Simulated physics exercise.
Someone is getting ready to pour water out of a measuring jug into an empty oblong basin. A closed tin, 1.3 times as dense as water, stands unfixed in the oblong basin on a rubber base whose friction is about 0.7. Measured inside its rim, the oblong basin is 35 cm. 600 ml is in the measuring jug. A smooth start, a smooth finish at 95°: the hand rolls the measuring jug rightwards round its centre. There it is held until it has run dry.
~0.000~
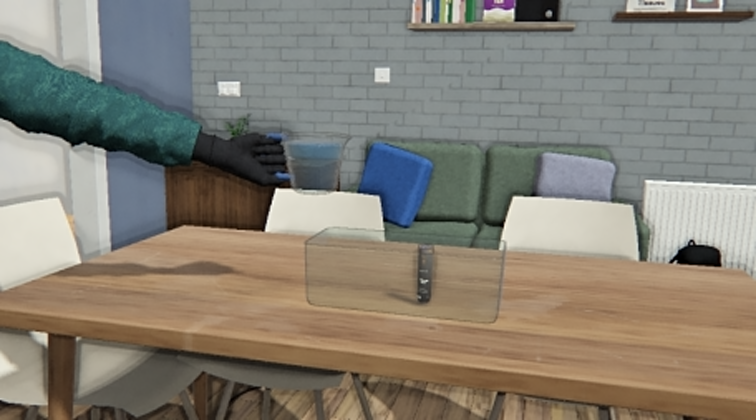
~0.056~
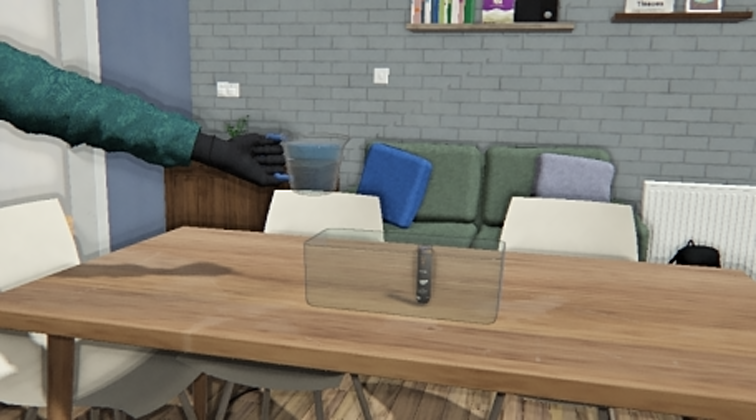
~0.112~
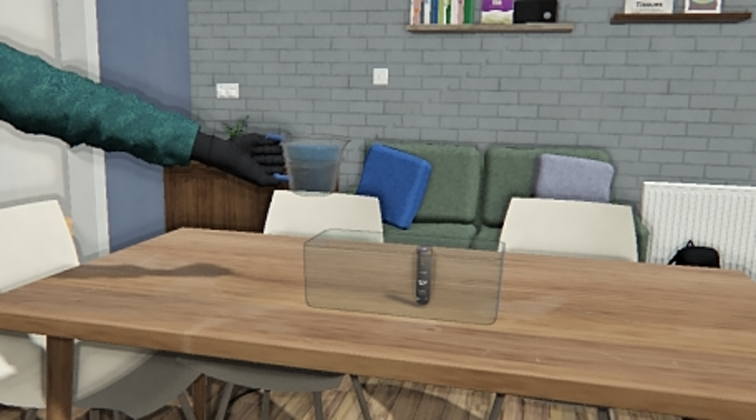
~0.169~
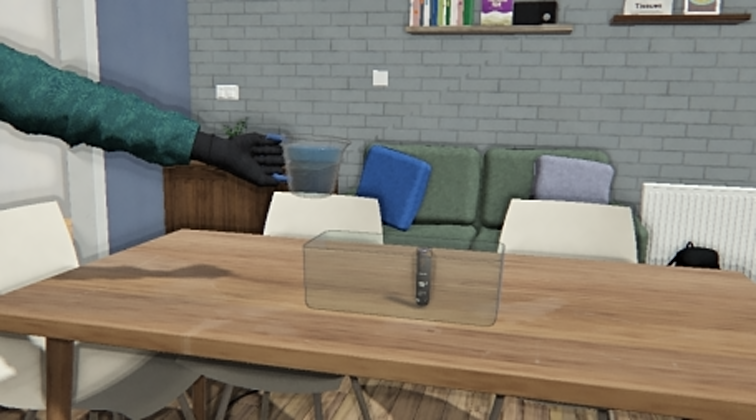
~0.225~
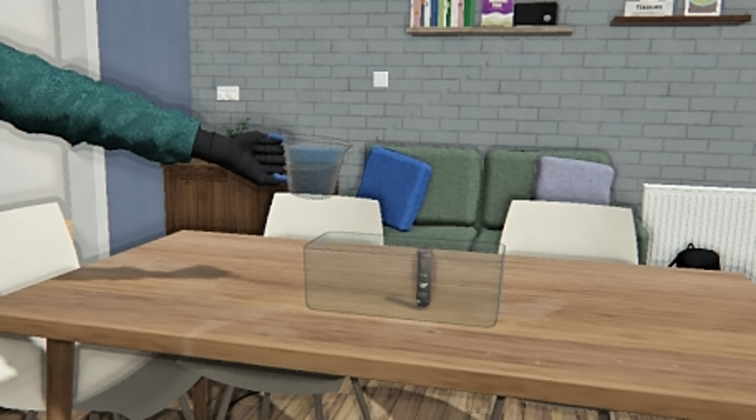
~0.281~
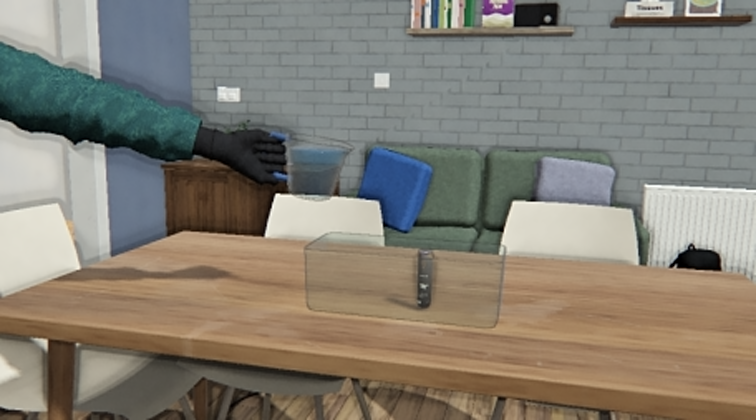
We see a black-gloved hand holding a clear measuring jug of bluish water above a wooden table, left of a transparent oblong basin with a small dark tin; the hand keeps still at first, then tilts the jug slightly rightwards.
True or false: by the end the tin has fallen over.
False.
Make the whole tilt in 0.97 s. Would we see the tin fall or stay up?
The tin stays balanced.
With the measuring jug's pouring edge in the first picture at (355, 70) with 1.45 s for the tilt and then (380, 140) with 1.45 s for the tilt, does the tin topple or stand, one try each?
First it stays on its base; then it tips over.
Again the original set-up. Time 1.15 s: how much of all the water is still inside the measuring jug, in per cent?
About 24 per cent.
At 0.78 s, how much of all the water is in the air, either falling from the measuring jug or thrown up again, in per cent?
16 %.
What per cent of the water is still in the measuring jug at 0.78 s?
Roughly 78 per cent.
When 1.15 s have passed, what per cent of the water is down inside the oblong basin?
Near 58 in a hundred.
By 0.78 s the tilt is 53° and 77 per cent is still to pour; the tin stands where it began.
By 1.15 s the tilt is 85° and 25 per cent is still to pour; the tin stands where it began.
By 1.53 s the tilt is 95° and 1 per cent is still to pour; the tin stands where it began.
By 1.95 s the tilt is 95° and 0 per cent is still to pour; the tin stands where it began.
At rest the tin stands where it began.
